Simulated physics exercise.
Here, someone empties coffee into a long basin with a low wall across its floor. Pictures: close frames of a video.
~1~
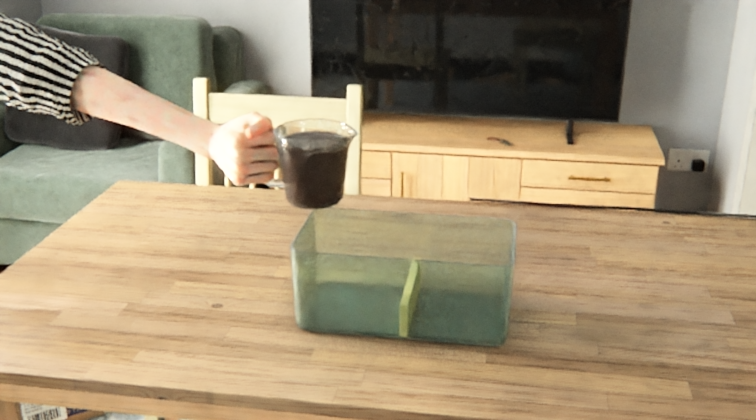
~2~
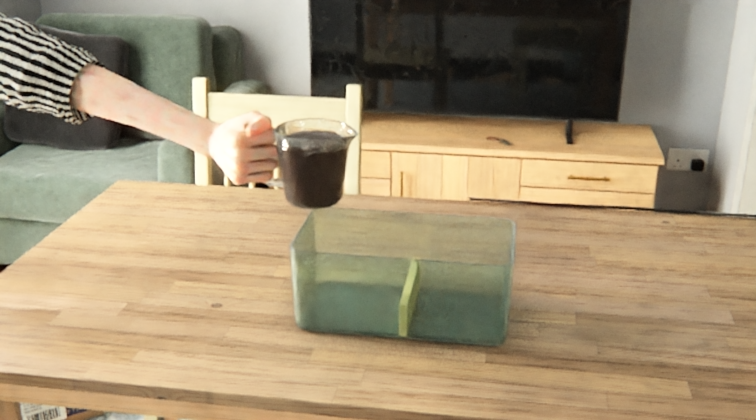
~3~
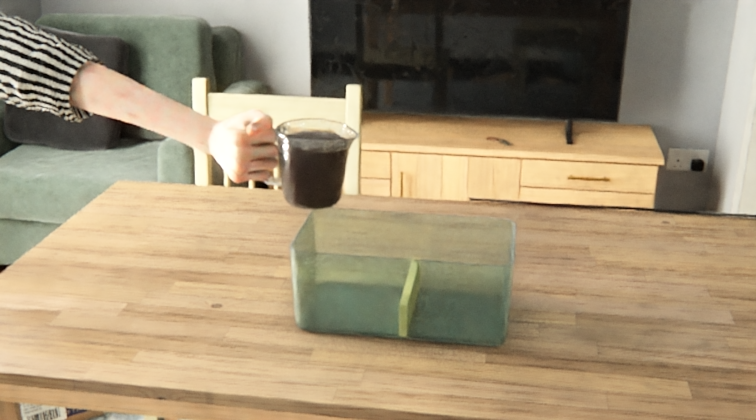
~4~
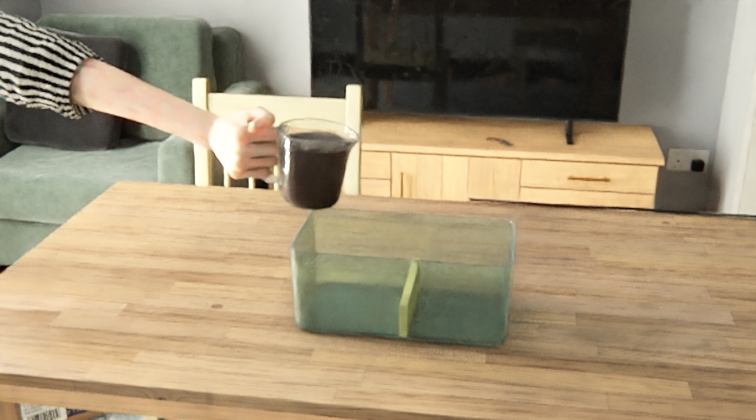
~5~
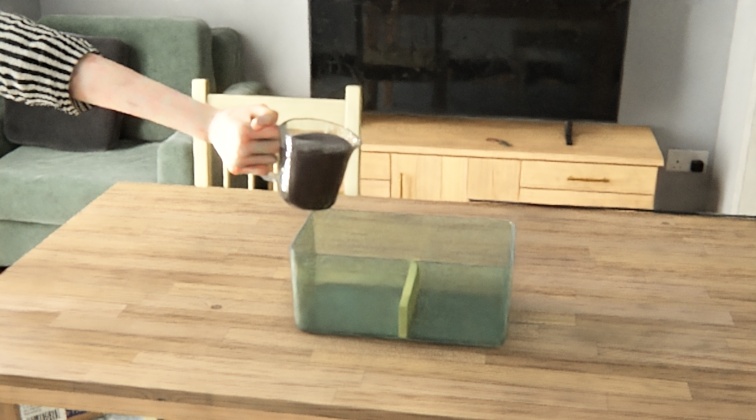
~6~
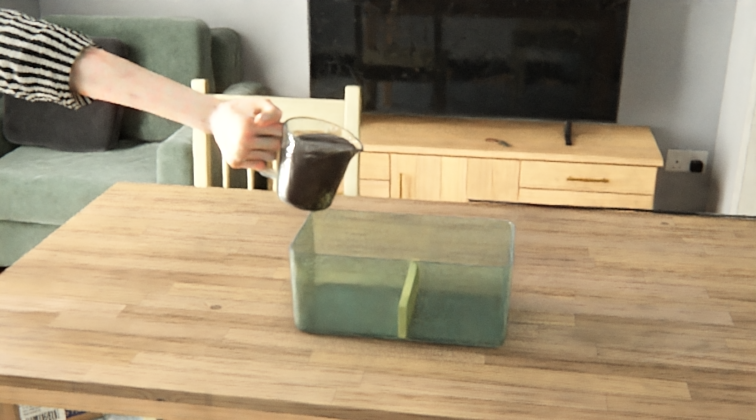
At the start, a hand holds a clear cup of dark coffee upright above the left side of a long, greenish see-through basin with a low yellow-green wall across its floor. The hand then slowly tilts the cup to the right, its right rim dipping slightly while the basin stays still.
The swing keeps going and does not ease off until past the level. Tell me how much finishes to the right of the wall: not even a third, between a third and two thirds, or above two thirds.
I reckon what ends right of the wall does not reach a third.
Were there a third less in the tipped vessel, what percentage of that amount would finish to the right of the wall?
The share comes to some 5 parts in a hundred.
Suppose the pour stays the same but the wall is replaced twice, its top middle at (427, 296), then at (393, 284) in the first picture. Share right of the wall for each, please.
The first gives 10 %, the second 55 %.
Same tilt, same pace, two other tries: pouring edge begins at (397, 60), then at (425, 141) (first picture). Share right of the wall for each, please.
About 90 % the first time, about 95 % the second.
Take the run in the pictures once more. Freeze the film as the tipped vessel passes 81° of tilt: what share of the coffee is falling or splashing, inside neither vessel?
It comes to around 20 per cent.
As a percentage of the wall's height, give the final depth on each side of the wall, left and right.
The left side sits at 40 per cent and the right side at 10.
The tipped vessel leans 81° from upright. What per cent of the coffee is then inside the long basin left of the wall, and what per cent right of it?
Split: Left 15 per cent, right 5 per cent.
A moment on, the tilt is 81° and 61 per cent is still to pour, 13 is left of the wall and 6 right of it.
Next, the tilt is 116° and 5 per cent is still to pour, 77 is left of the wall and 13 right of it.
Then the tilt is 120° and 0 per cent is still to pour, 83 is left of the wall and 16 right of it.
Later the tilt is 120° and 0 per cent is still to pour, 83 is left of the wall and 15 right of it.
In the end 83 per cent lies left of the wall, 16 right of it and 1 outside.
